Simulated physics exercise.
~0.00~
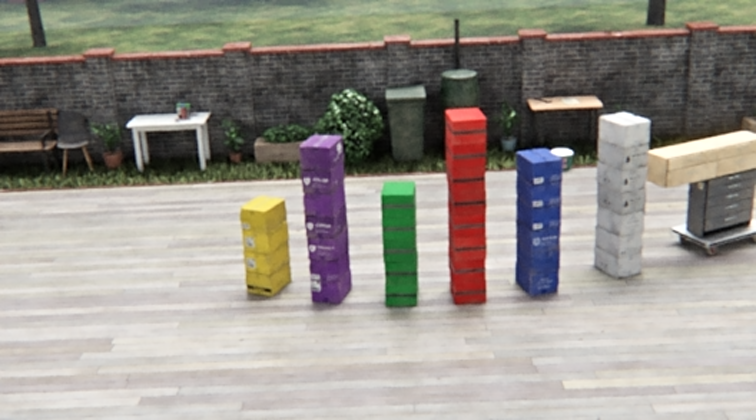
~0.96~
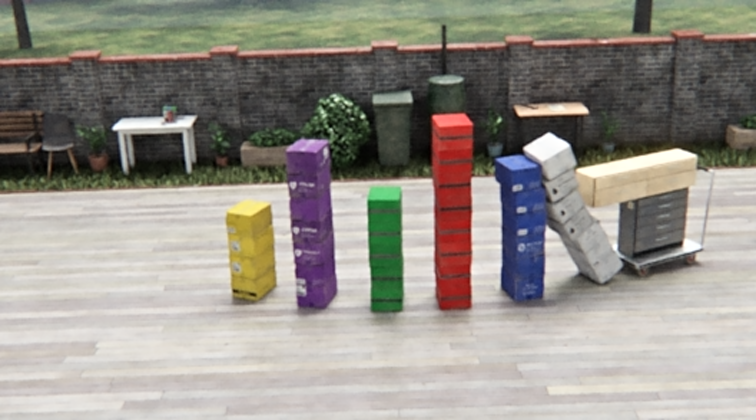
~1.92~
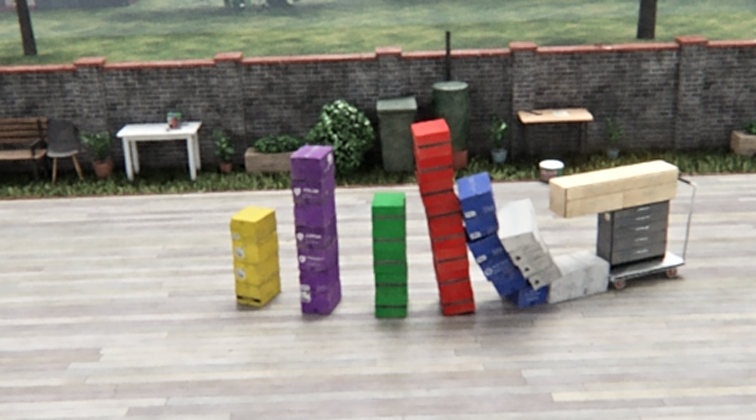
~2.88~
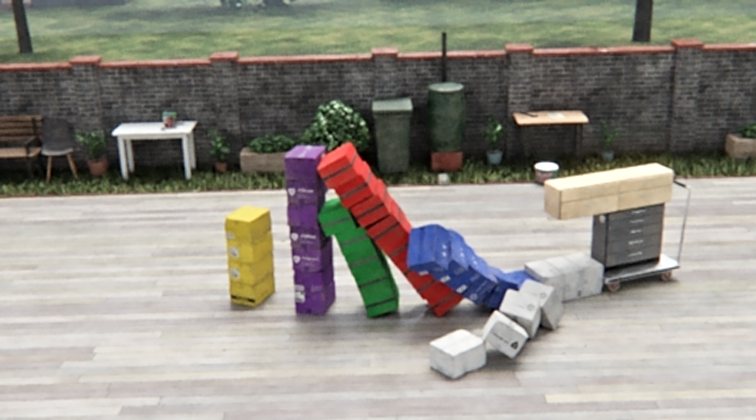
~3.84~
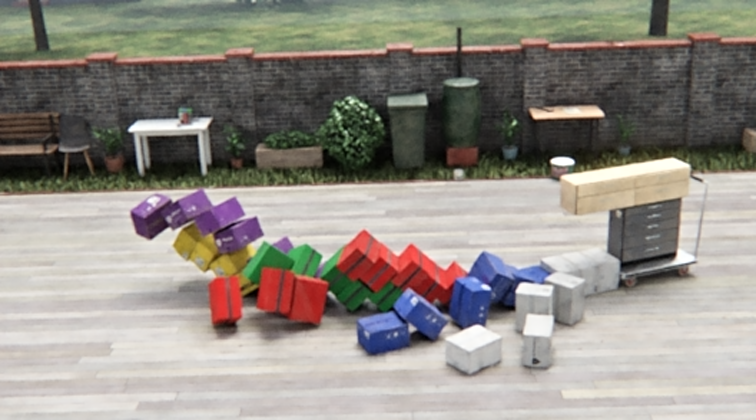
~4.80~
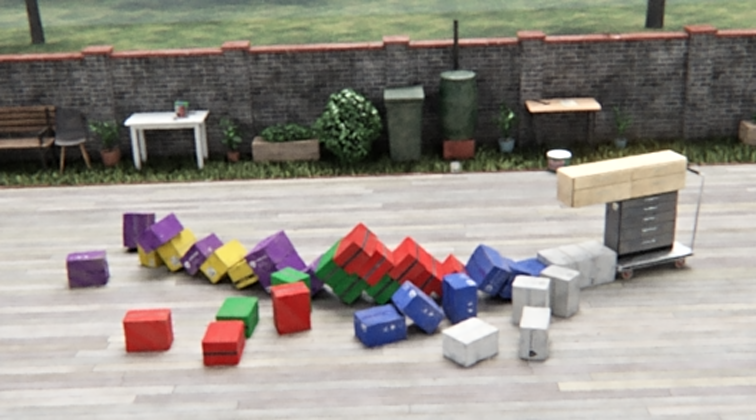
Six colourful columns of cartons topple leftward in turn from the pale one and lie scattered.
